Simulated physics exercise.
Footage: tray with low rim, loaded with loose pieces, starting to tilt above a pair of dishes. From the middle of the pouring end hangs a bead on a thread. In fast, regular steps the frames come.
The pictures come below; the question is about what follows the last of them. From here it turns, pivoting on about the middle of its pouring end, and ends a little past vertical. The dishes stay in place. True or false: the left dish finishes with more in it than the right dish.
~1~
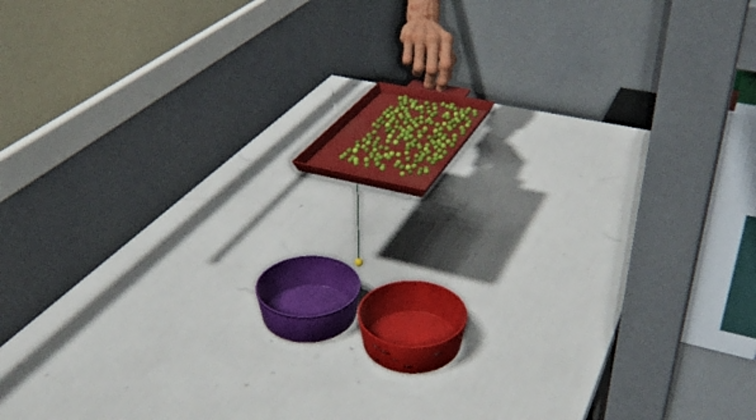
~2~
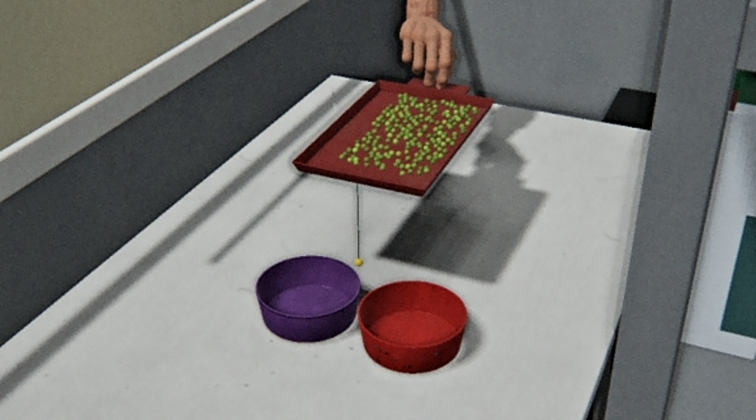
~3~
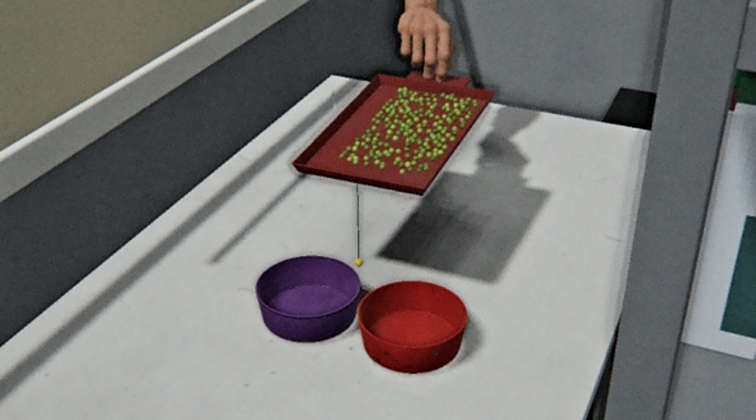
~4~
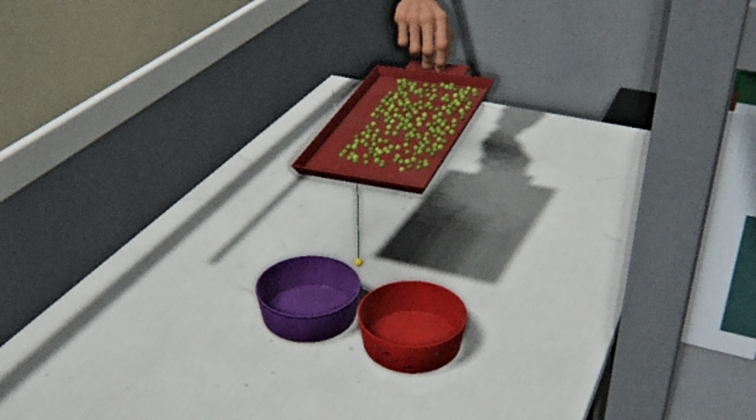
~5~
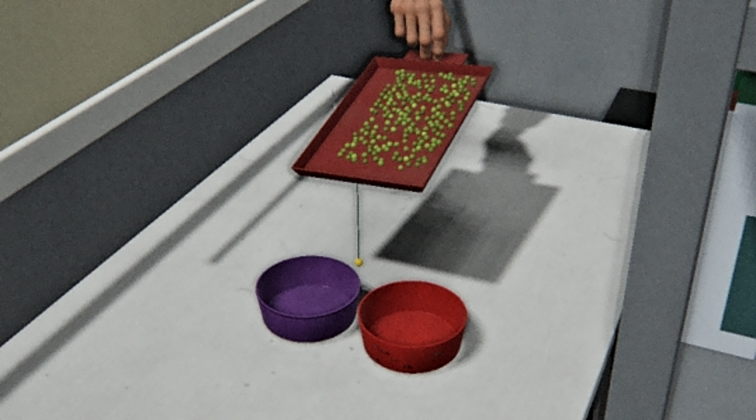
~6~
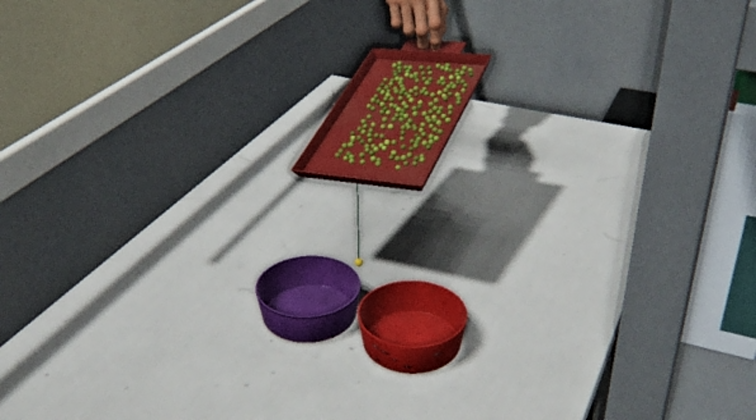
True.
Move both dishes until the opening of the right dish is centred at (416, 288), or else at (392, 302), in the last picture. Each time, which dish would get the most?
Result for the first try: The dish on the left side; for the second: The dish on the left side.
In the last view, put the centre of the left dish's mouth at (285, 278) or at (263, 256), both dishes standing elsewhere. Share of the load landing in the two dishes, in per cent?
First try: Around 100 percent; second try: Around 90 percent.
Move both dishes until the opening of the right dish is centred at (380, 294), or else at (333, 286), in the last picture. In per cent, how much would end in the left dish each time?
Roughly 90% the first time and 20% the second time.
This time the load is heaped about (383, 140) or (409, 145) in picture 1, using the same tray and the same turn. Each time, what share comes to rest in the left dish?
Around 90 then around 90 per cent.
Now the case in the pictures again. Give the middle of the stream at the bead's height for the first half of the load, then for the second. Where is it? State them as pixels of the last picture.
Near (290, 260) to start, and near (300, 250) afterwards.
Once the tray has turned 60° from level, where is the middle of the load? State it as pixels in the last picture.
Somewhere near pixel (313, 181).
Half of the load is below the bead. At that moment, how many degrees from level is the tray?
About 85°.
Soon after the last picture, tray tipped steeply; about two thirds on the tray; about a quarter in the left dish; a small part outside both; a small part in the air.
A little later, tray tipped right over; most in the left dish; about a quarter outside both; a small part in the air.
Later still, tray tipped past a quarter turn; most in the left dish; about a quarter outside both.
At rest, tray tipped past a quarter turn; none in the right dish; most in the left dish; about a quarter outside both.
